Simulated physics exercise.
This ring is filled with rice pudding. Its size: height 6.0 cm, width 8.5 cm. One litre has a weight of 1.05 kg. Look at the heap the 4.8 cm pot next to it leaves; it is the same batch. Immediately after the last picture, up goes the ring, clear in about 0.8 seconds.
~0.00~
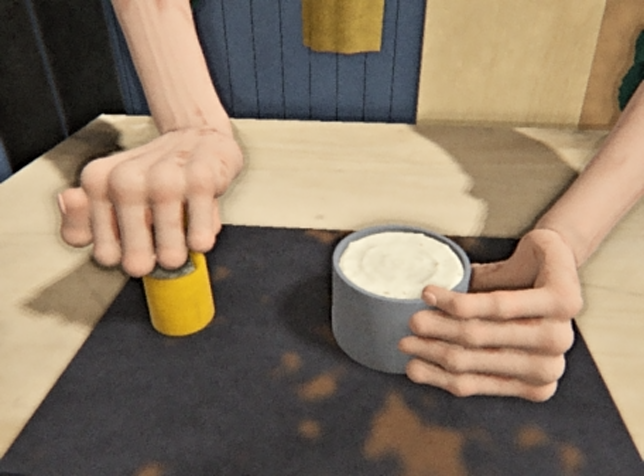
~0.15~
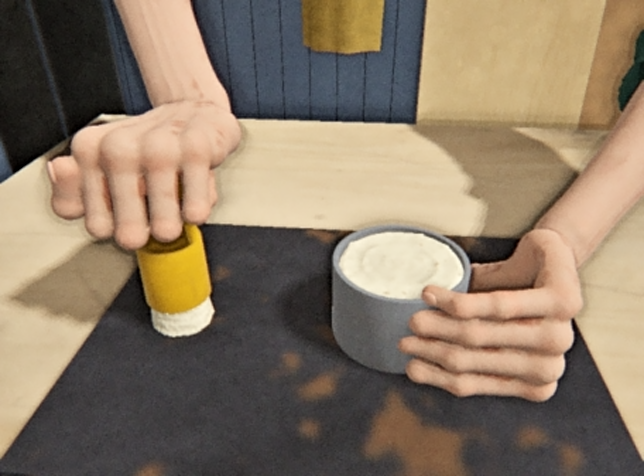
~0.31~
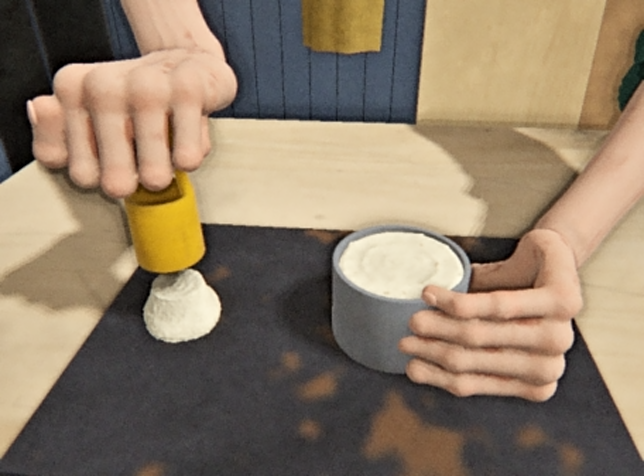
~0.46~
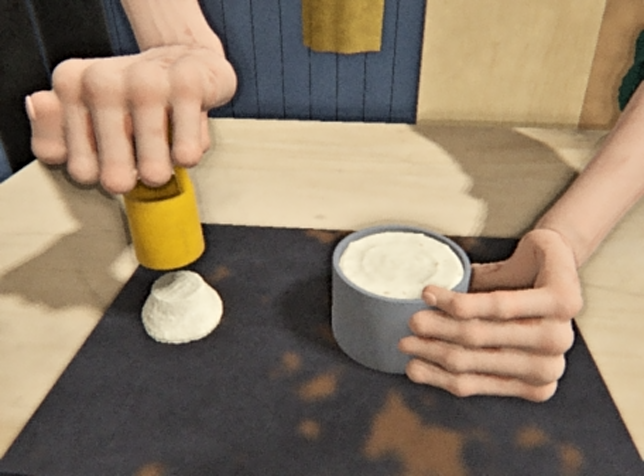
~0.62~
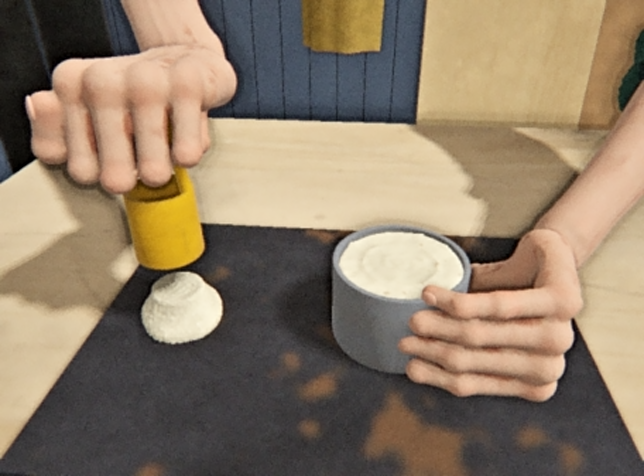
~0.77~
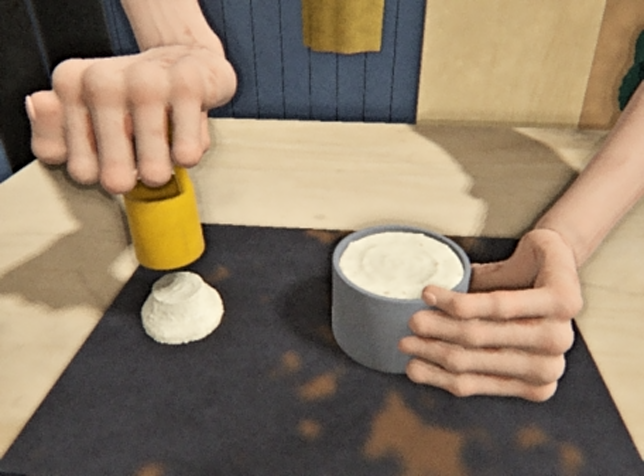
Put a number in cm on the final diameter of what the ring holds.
13.2 cm.
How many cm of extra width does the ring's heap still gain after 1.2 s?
That works out to roughly 1.0 cm.
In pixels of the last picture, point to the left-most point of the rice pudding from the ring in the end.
The pixel is about (307, 326).
After 1.0 s, the ring is up 1.8 cm; the rice pudding has come down 0.2 cm to 5.8 cm and is 9.2 cm wide.
After 1.2 s, the ring is up 4.1 cm; the rice pudding has come down 1.7 cm to 4.3 cm and is 12 cm wide.
After 1.4 s, the ring is up 6.4 cm; the rice pudding has come down 2.2 cm to 3.8 cm and is 13 cm wide.
After 1.6 s, the ring is clear; the rice pudding has come down 2.3 cm to 3.7 cm and is 13 cm wide.
After 2.1 s, at rest, the ring is clear; the rice pudding has come down 2.3 cm to 3.7 cm and is 13 cm wide.
